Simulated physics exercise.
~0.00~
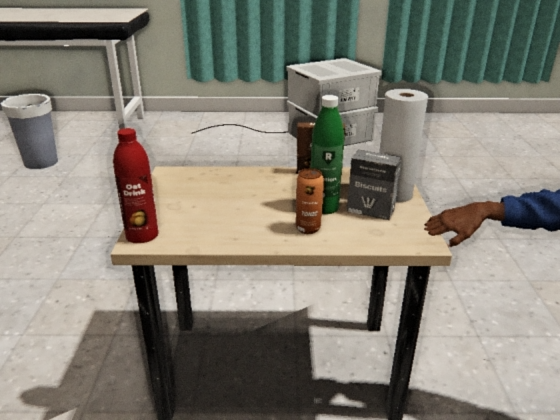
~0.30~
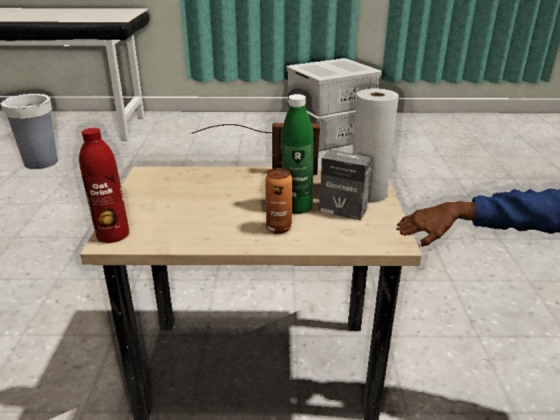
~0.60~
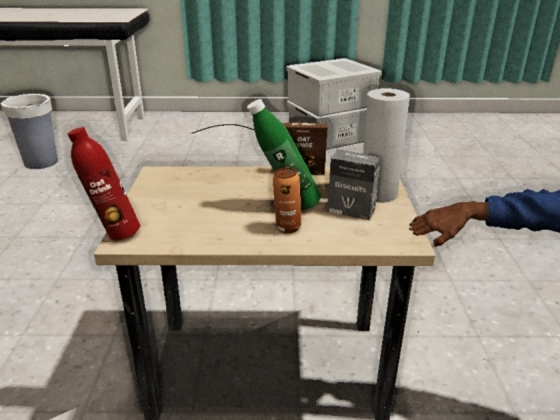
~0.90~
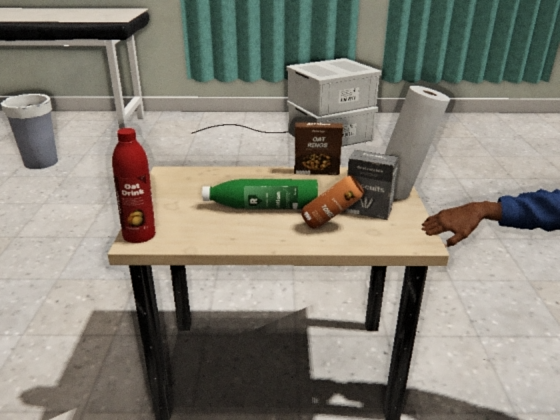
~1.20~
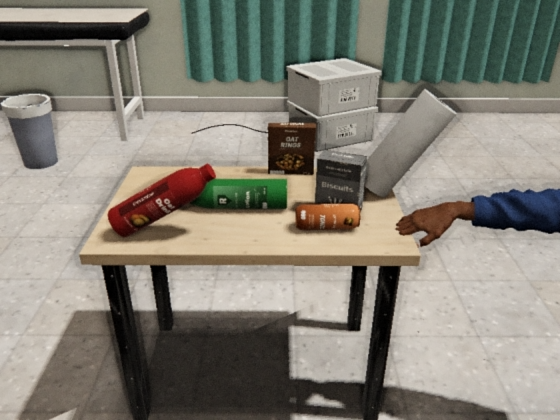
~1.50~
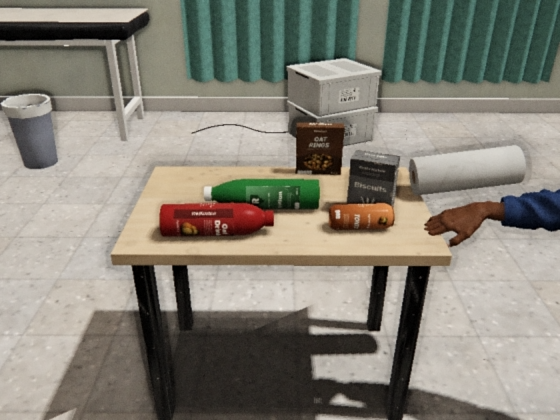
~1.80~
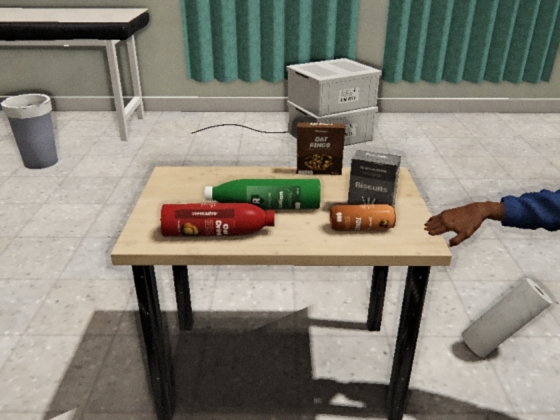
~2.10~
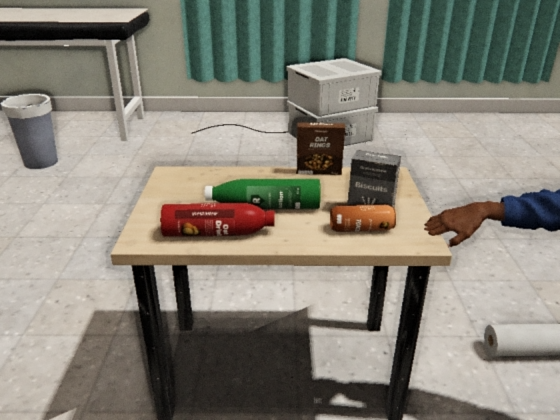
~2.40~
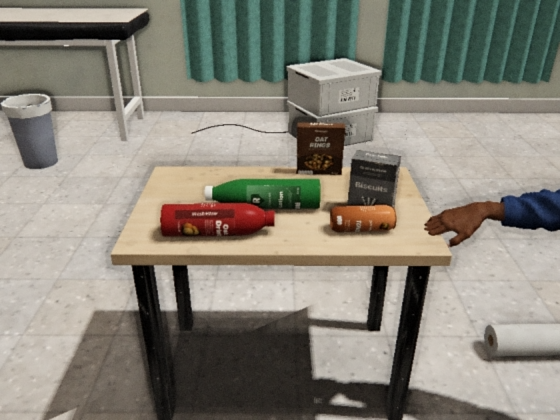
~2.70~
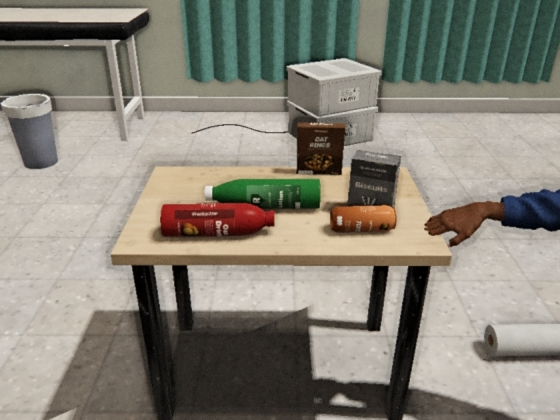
At first, a red bottle, a green bottle, an orange can, two packets and a tall white roll stand on a light wooden table, with a hand resting by its right edge. The table shifts left, then back and forth, and the green bottle leans and topples onto its side. The orange can tips over next, followed by the red bottle, while the white roll tilts to the right. The roll falls off the right side and drops to the floor. Finally, the roll lies still there, while both packets remain upright among the fallen bottles and can.
